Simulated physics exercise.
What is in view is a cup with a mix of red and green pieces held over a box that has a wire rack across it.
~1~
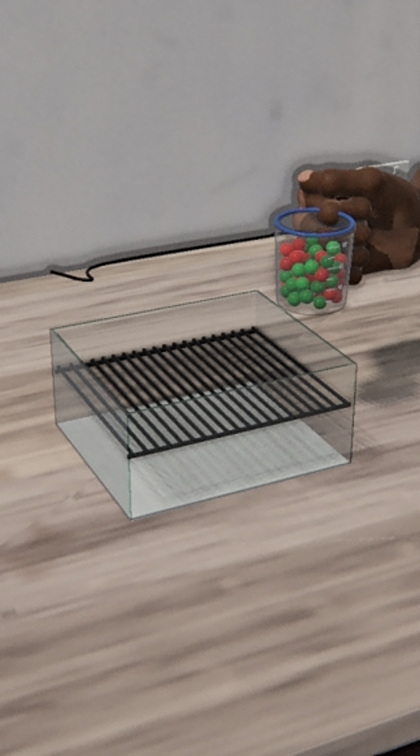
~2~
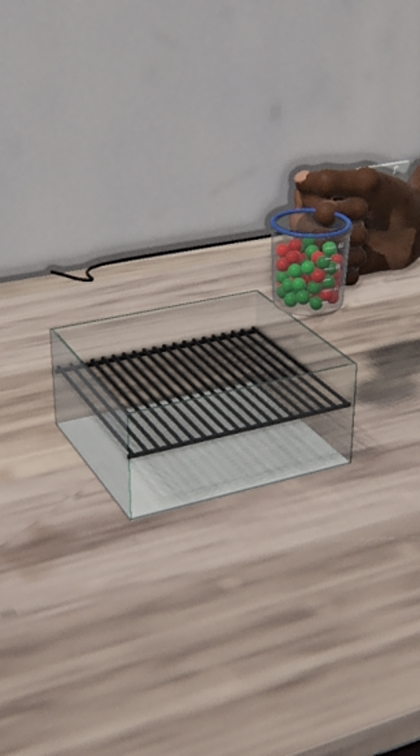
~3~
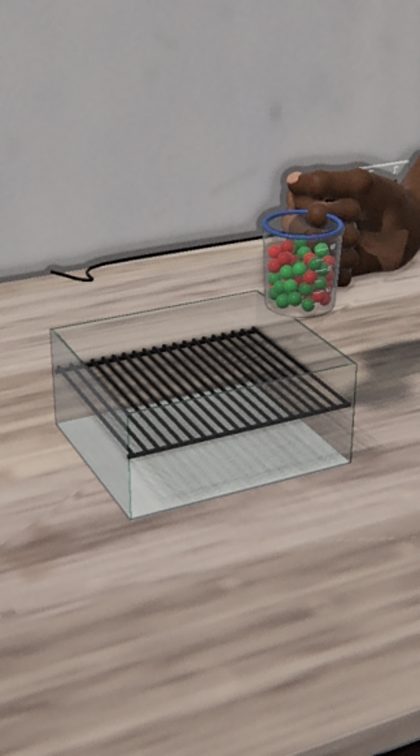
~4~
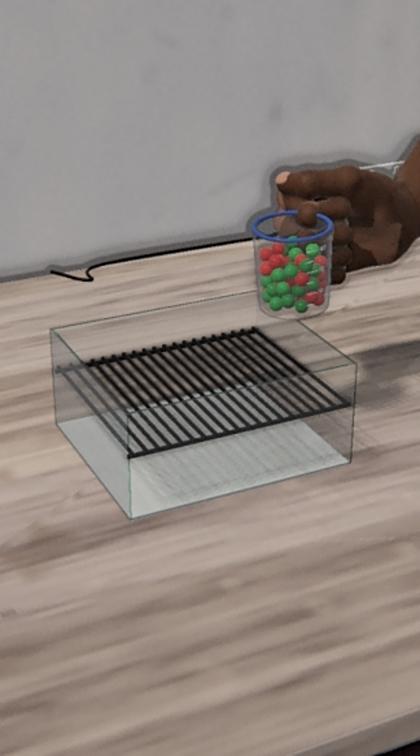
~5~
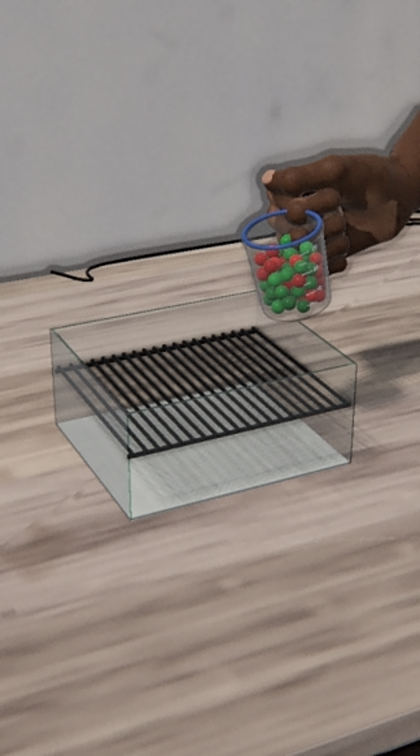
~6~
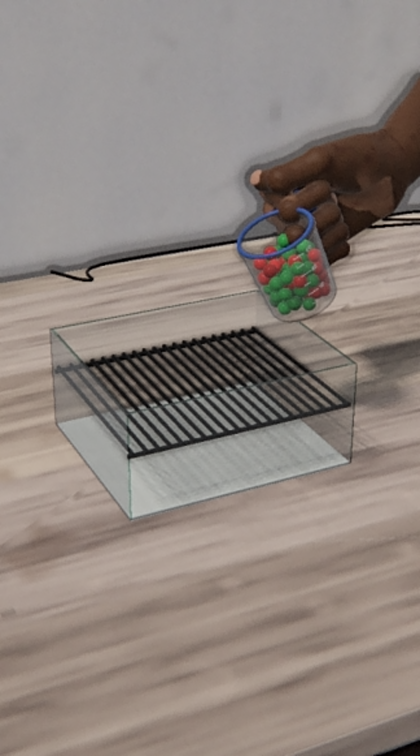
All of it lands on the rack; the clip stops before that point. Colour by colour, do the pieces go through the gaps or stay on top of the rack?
Here is how it ends: The red bits stay on top of the rack; the green bits stay on top of the rack.
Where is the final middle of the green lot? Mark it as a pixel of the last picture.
Rest position, approx.: (219, 385).
Then, 0.41 s later than the last frame, red ones, every one in the cup; green ones, every one in the cup.
Then, 0.85 s later than the last frame, red ones, almost all in the cup, just a few on or over the wires; green ones, almost all in the cup, about a tenth on or over the wires.
Then, 1.38 s later than the last frame, red ones, every one on or over the wires; green ones, every one on or over the wires.
When it is over, red ones, every one on the wires, not one under the rack; green ones, every one on the wires, not one under the rack.
